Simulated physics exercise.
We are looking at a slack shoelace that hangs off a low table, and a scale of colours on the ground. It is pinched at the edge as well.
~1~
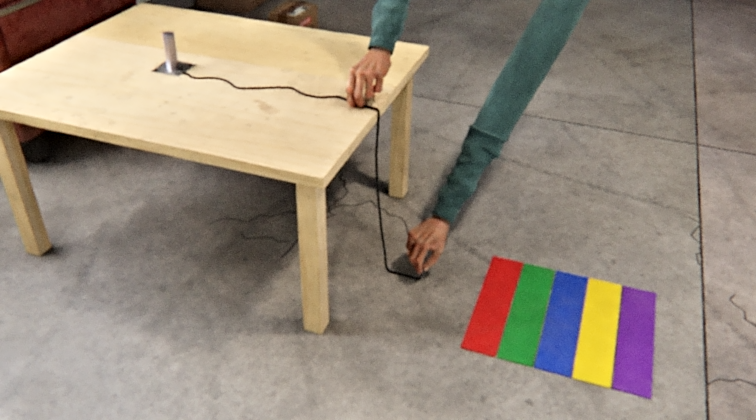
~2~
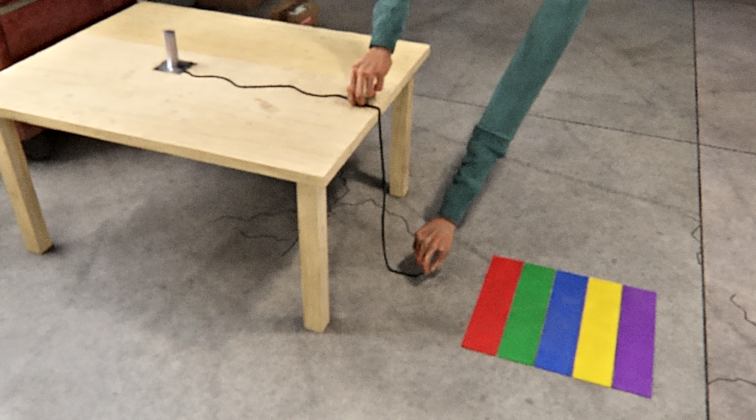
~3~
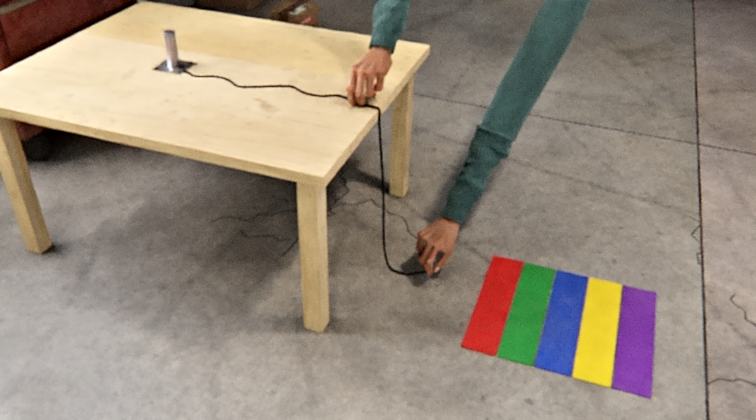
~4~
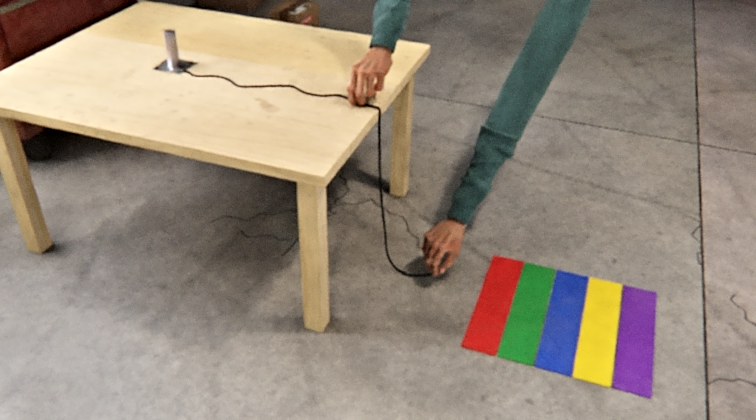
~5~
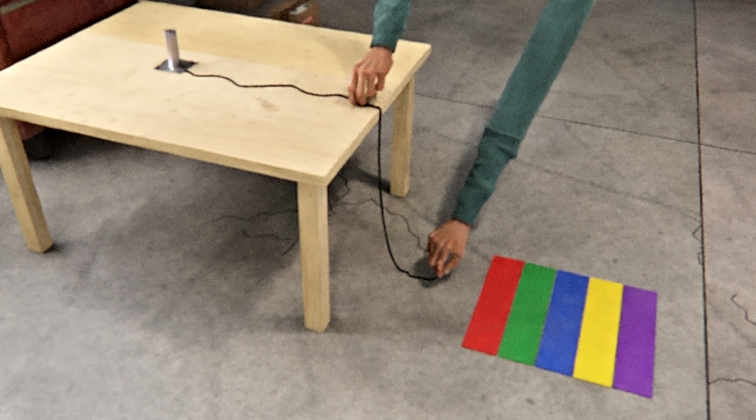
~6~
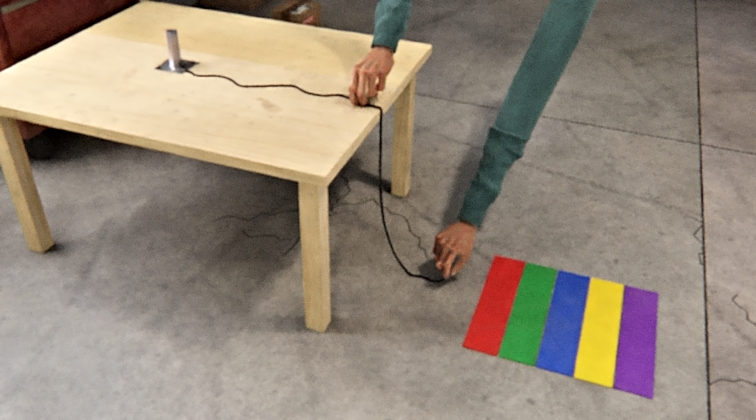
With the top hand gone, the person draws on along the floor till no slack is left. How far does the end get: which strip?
Over blue.
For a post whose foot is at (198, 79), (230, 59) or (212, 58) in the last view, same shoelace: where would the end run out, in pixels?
The places are (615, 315), (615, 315) and (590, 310).
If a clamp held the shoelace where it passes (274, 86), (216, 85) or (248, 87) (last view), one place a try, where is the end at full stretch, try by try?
About (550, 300), (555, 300) and (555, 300).
Soon after, end near (506, 288); over red.
Then, end near (543, 297); over green.
At full stretch, end near (566, 303); over blue. The end stops over the blue strip.
